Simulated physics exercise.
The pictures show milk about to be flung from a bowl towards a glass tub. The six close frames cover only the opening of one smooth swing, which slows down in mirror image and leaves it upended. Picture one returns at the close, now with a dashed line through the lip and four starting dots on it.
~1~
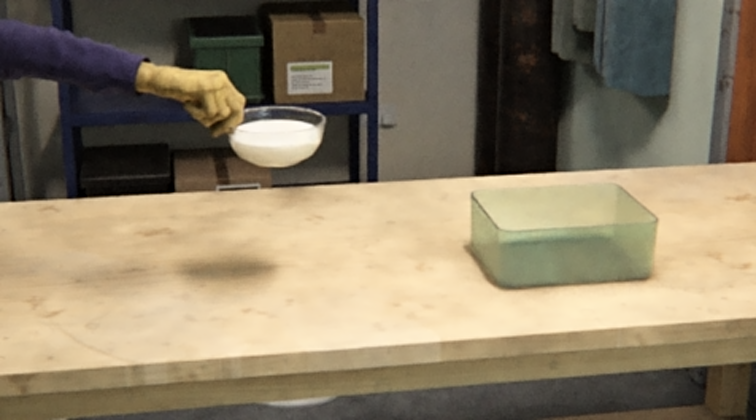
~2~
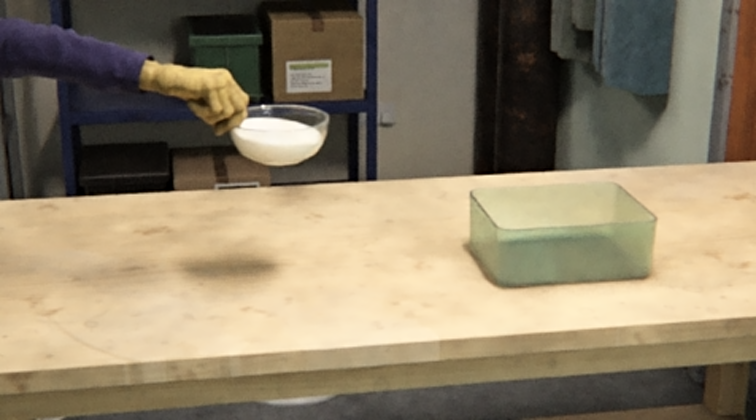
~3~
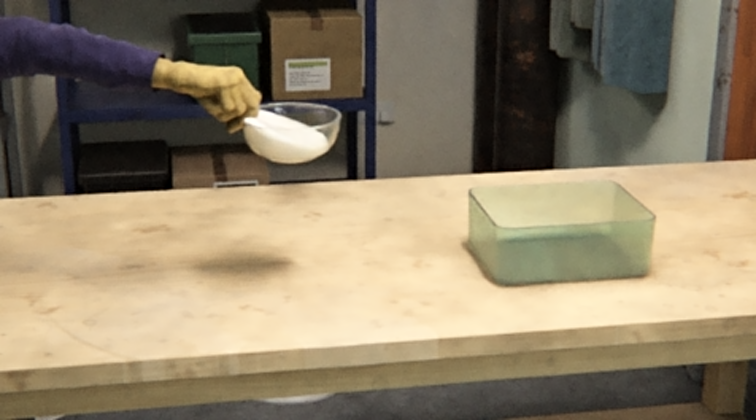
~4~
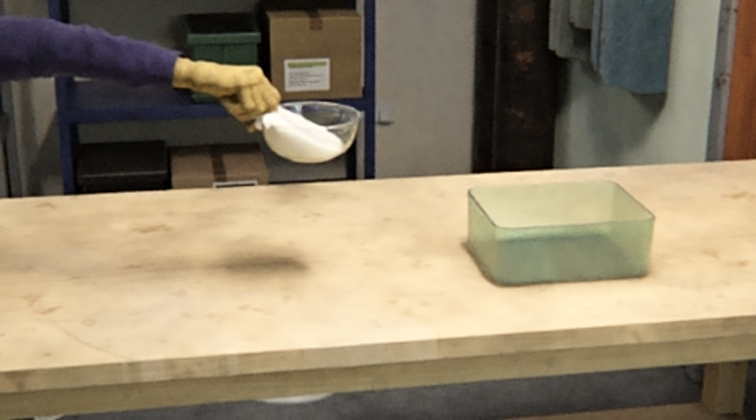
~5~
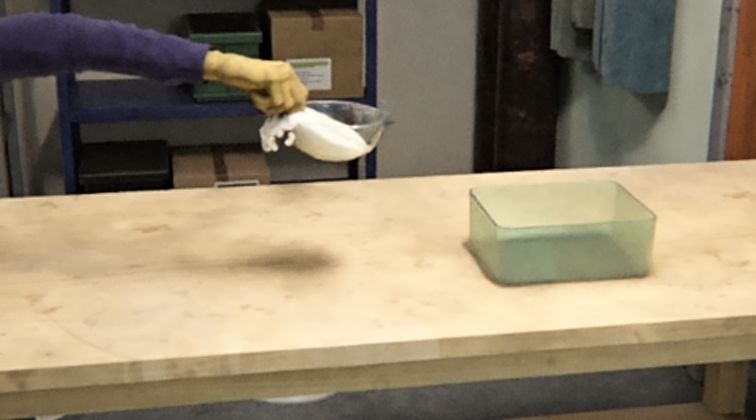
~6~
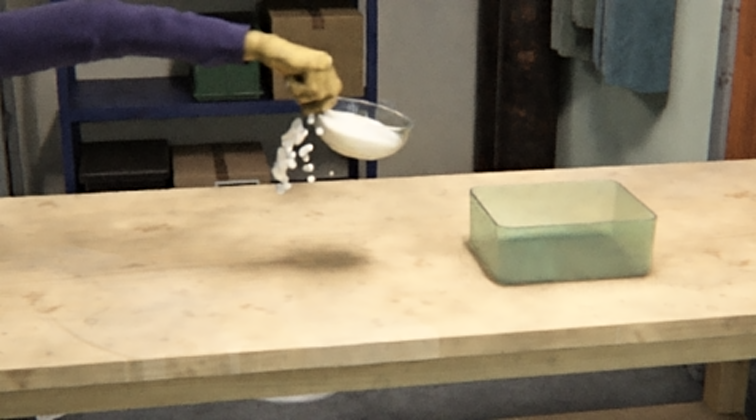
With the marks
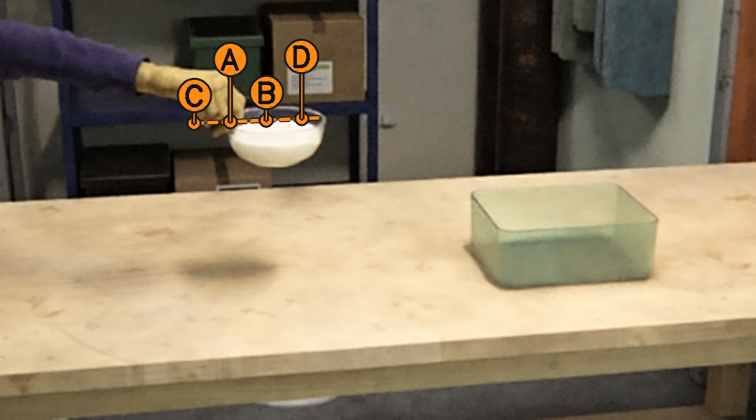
A purple-sleeved arm in a yellow glove holds a clear bowl of white milk over a pale wooden table, viewed from the front by a still camera in a storage room. A greenish glass tub sits on the right, with blue shelves and boxes behind. The hand moves the bowl rightward, tilting it slightly, while milk slops over its left rim and breaks into falling drops.
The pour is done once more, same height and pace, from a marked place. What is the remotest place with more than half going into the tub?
Use spot D.
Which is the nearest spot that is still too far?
B.
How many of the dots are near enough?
One of the four.
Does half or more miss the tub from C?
Yes, it does.
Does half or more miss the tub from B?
Yes.
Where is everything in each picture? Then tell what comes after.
In the first picture, upright, lip at (323, 117); tub from (497, 287) to (651, 277); nothing has left yet.
In the second picture, upright, lip at (327, 116); nothing has left yet.
In the third picture, upright, lip at (338, 113); milk is over the rim, down to (248, 117).
In the fourth picture, upright, lip at (357, 113); milk is over the rim, down to (261, 124).
In the fifth picture, tipped about 3°, lip at (383, 114); milk is over the rim, down to (268, 148).
In the sixth picture, tipped about 13°, lip at (410, 121); milk is over the rim, down to (280, 191).
On the marked copy, A at (230, 121); B at (266, 120); C at (194, 123); D at (301, 118).
With A, about 2 % lands in the tub, 96 % falls short.
With B, about 32 % lands in the tub, 63 % falls short and 5 % goes beside or beyond.
With C, about 0 % lands in the tub, 99 % falls short.
With D, about 63 % lands in the tub, 30 % falls short and 7 % goes beside or beyond.
